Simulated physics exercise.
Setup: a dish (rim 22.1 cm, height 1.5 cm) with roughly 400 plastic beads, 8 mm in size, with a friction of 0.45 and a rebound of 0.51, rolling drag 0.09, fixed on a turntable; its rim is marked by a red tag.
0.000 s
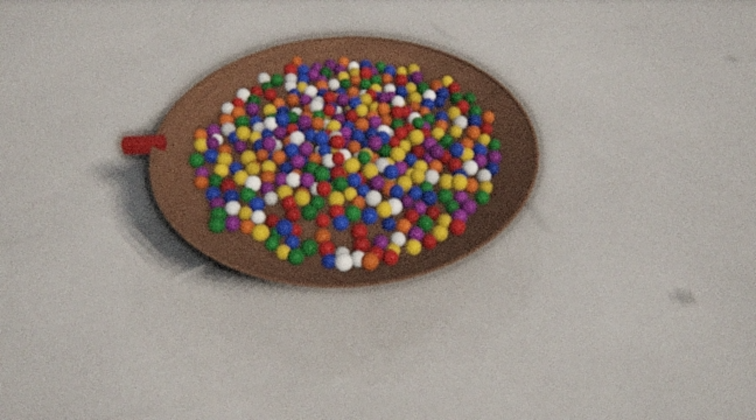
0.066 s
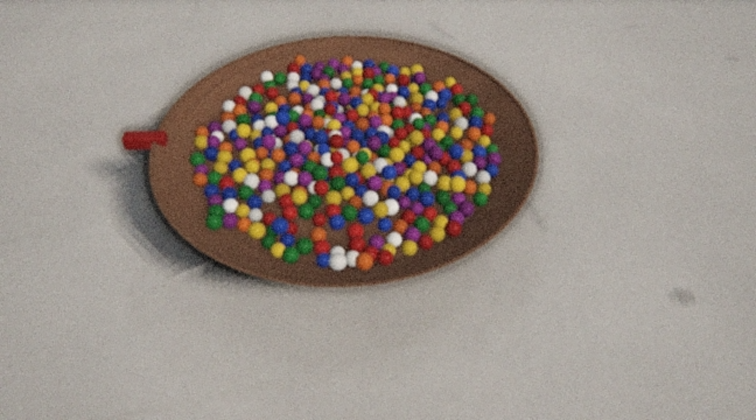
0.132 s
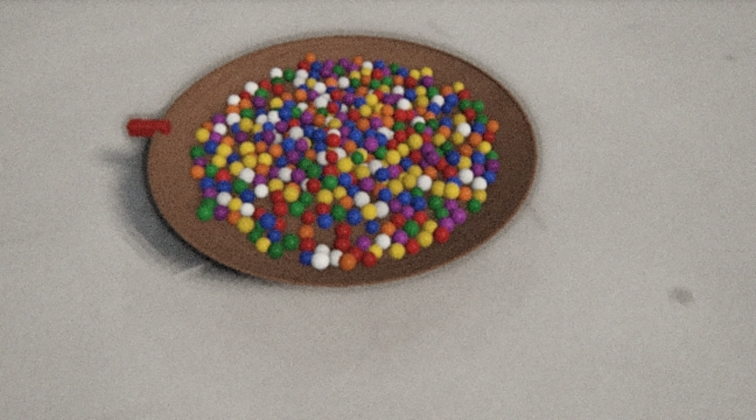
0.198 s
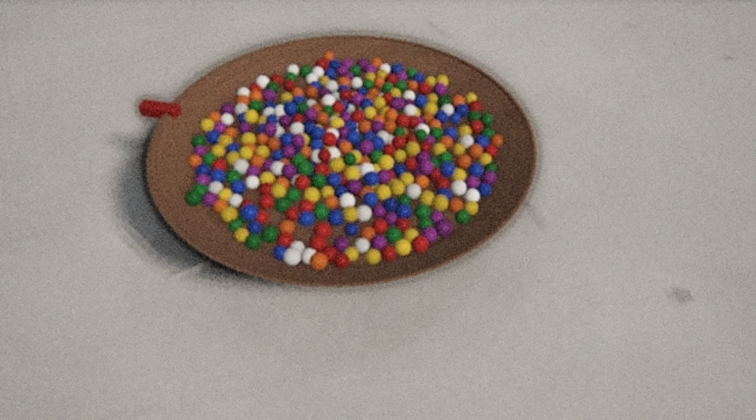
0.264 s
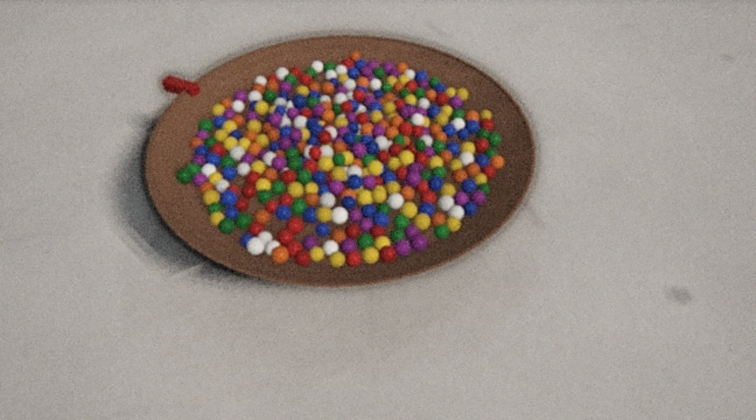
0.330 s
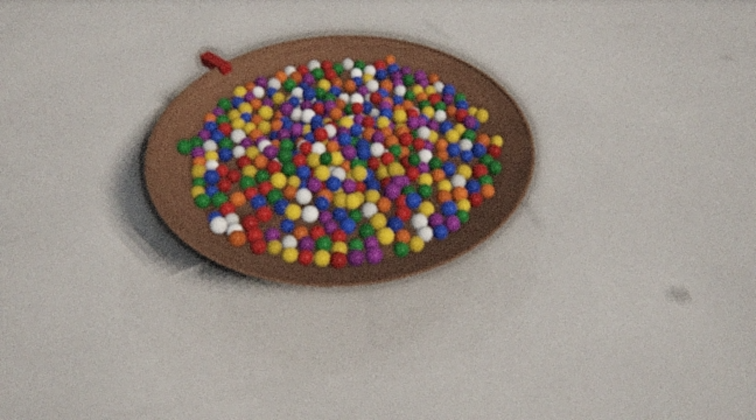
On a pale grey, lightly stained surface, a round brown dish holds a large spread of small multicoloured beads, with a red tag sticking out at its left edge. The dish begins to turn clockwise, barely at first, then faster, carrying the beads around as the tag swings up to the upper left.
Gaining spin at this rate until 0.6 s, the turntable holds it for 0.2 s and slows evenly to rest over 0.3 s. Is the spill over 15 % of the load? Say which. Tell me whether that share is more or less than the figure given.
It is less than the figure given.
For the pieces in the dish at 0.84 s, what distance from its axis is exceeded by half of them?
Some 8.0 cm.
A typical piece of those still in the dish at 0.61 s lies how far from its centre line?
Middling distance: Approx. 6.5 cm.
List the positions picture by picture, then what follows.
In the first frame, dish at (353, 285); turned 0 degrees, tag at (143, 142); top of the load at (353, 67).
In the second frame, dish at (353, 285); turned 2 degrees, tag at (144, 138); top of the load at (357, 67).
In the third frame, dish at (352, 284); turned 7 degrees, tag at (149, 126); top of the load at (379, 67).
In the fourth frame, dish at (351, 284); turned 16 degrees, tag at (159, 107); top of the load at (321, 65).
In the fifth frame, dish at (350, 284); turned 29 degrees, tag at (180, 85); top of the load at (317, 67).
In the sixth frame, dish at (350, 284); turned 45 degrees, tag at (215, 61); top of the load at (379, 67). It now spins about 0.8 times a second.
After 0.61 s, dish 100 %; middle of the pieces not yet landed near (340, 144).
After 0.84 s, dish 100 %; middle of the pieces not yet landed near (343, 142).
After 1.05 s, dish 100 %; middle of the pieces not yet landed near (344, 142).
After 1.25 s, dish 100 %; middle of the pieces not yet landed near (344, 143).
At rest (1.5 s), dish 100 %.
